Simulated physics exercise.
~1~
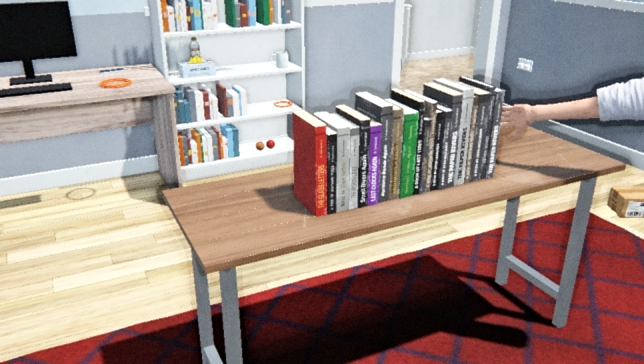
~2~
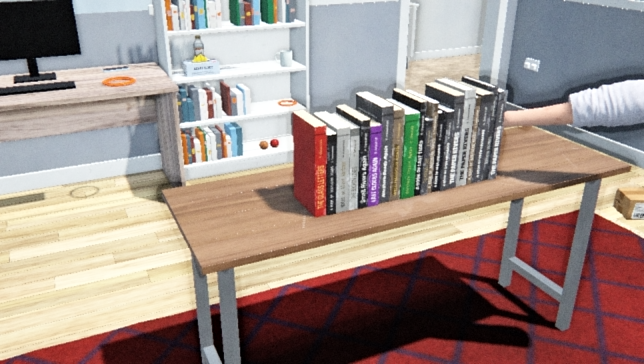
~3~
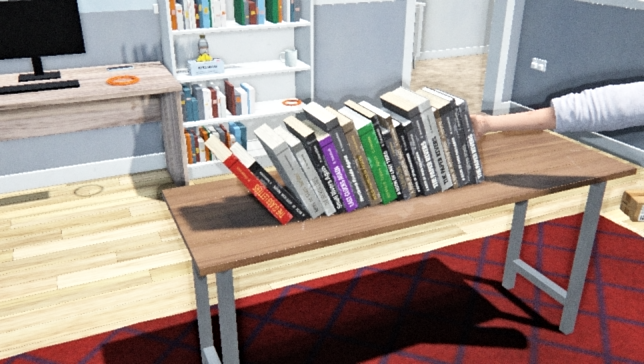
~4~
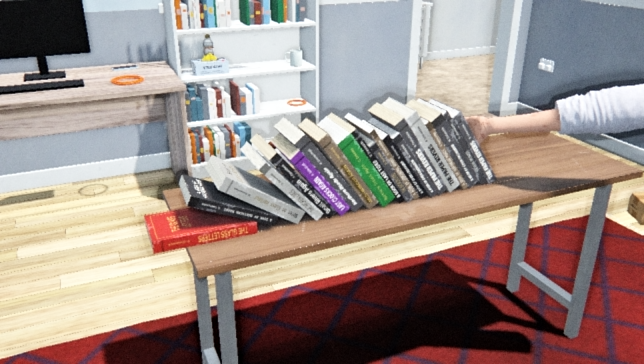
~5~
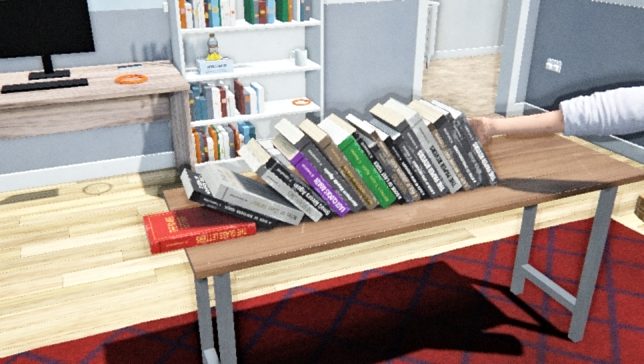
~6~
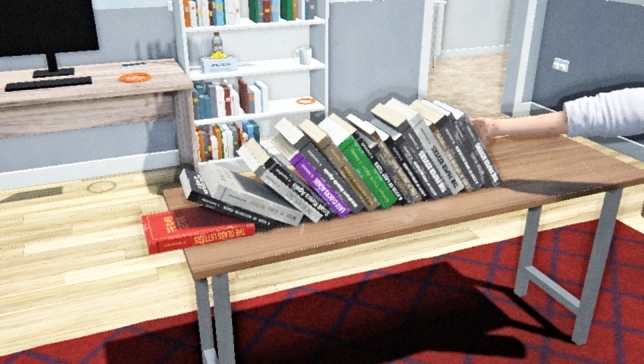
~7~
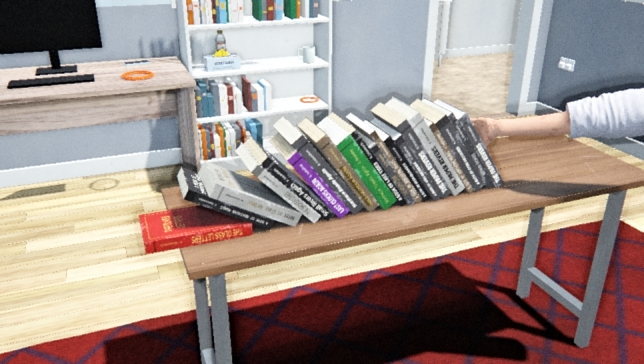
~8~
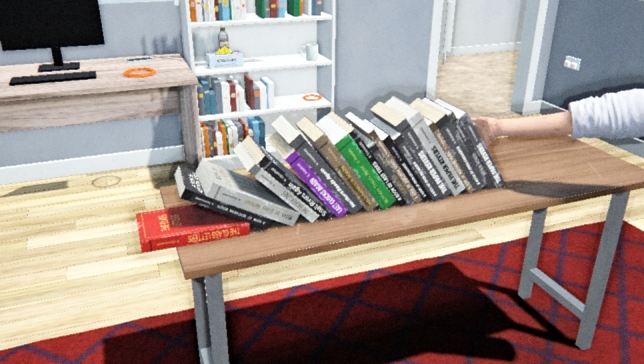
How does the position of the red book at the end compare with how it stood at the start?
At the start the red book stands upright at the left end of the row. By the end it lies on its side at the left edge of the table.
